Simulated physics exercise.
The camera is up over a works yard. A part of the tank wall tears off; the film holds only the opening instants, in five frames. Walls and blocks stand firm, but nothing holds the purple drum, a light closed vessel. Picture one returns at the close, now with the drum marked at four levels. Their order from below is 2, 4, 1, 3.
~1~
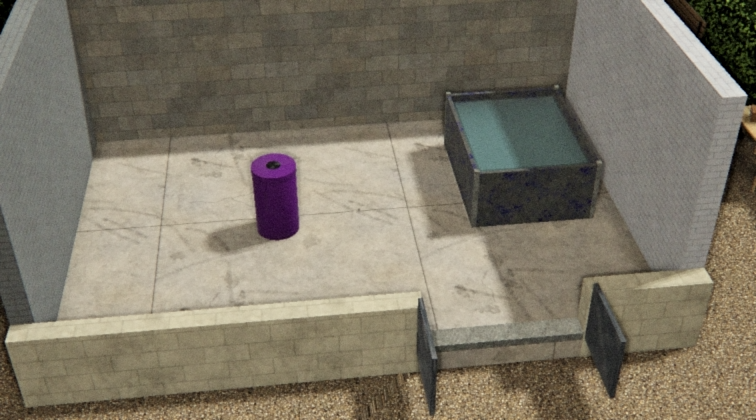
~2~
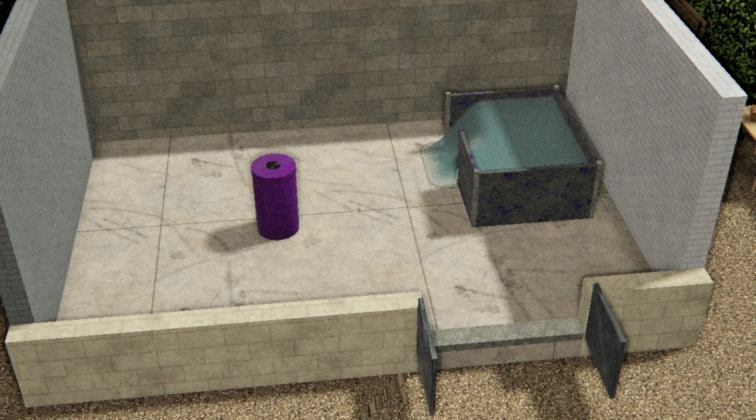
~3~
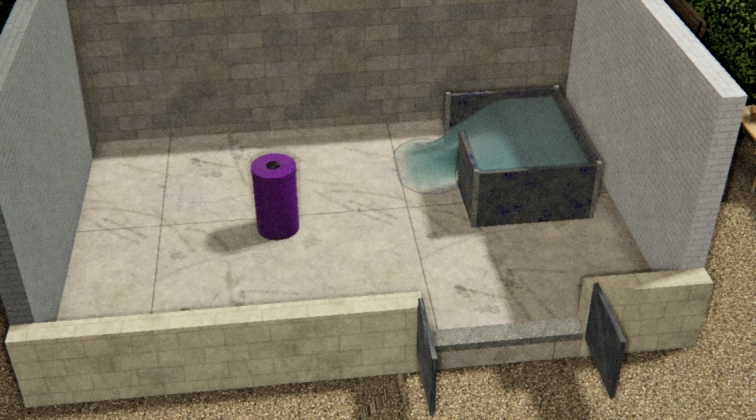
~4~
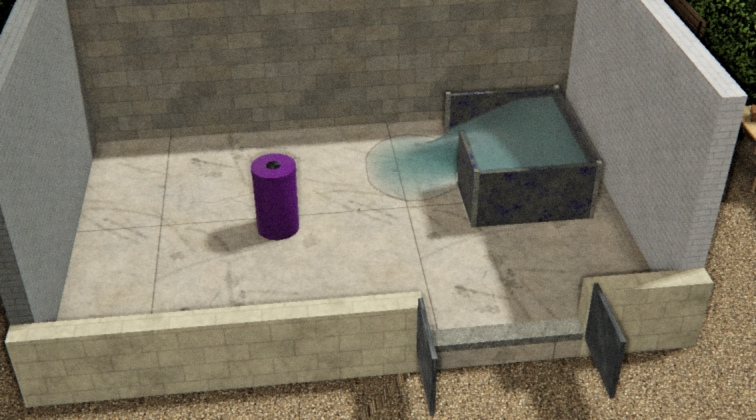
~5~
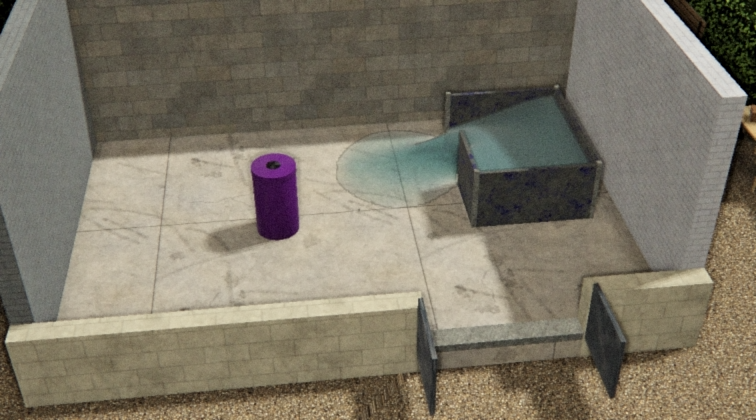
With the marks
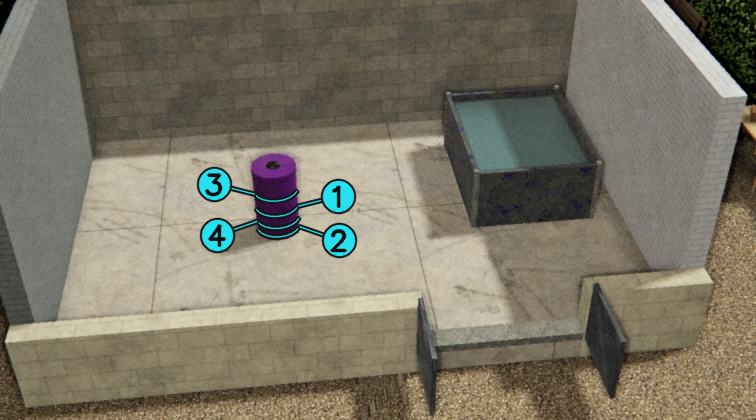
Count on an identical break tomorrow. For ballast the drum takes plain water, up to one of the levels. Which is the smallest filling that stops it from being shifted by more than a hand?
Take 4.
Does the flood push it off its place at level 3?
No, not at all.
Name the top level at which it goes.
2 it is.
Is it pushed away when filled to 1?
No.
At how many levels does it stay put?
Three of them.
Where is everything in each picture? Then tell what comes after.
Lid of the purple drum at (273, 166); tank full, its middle at (519, 133); open gate at (502, 288).
Water covers 1 % of the ground, mostly out of sight from here.
Water covers 3 % of the ground and is seen nearest the drum at (414, 185).
Water covers 5 % of the ground and is seen nearest the drum at (383, 184).
Lid of the purple drum at (273, 166); water covers 8 % of the ground and is seen nearest the drum at (364, 195).
On the marked copy, 1 at (277, 216); 2 at (279, 236); 3 at (276, 201); 4 at (278, 228); from the bottom up 2, 4, 1, 3.
If 1 is chosen, it does not move.
If 2 is chosen, it is pushed about its own width away.
If 3 is chosen, it does not move.
If 4 is chosen, it does not move.
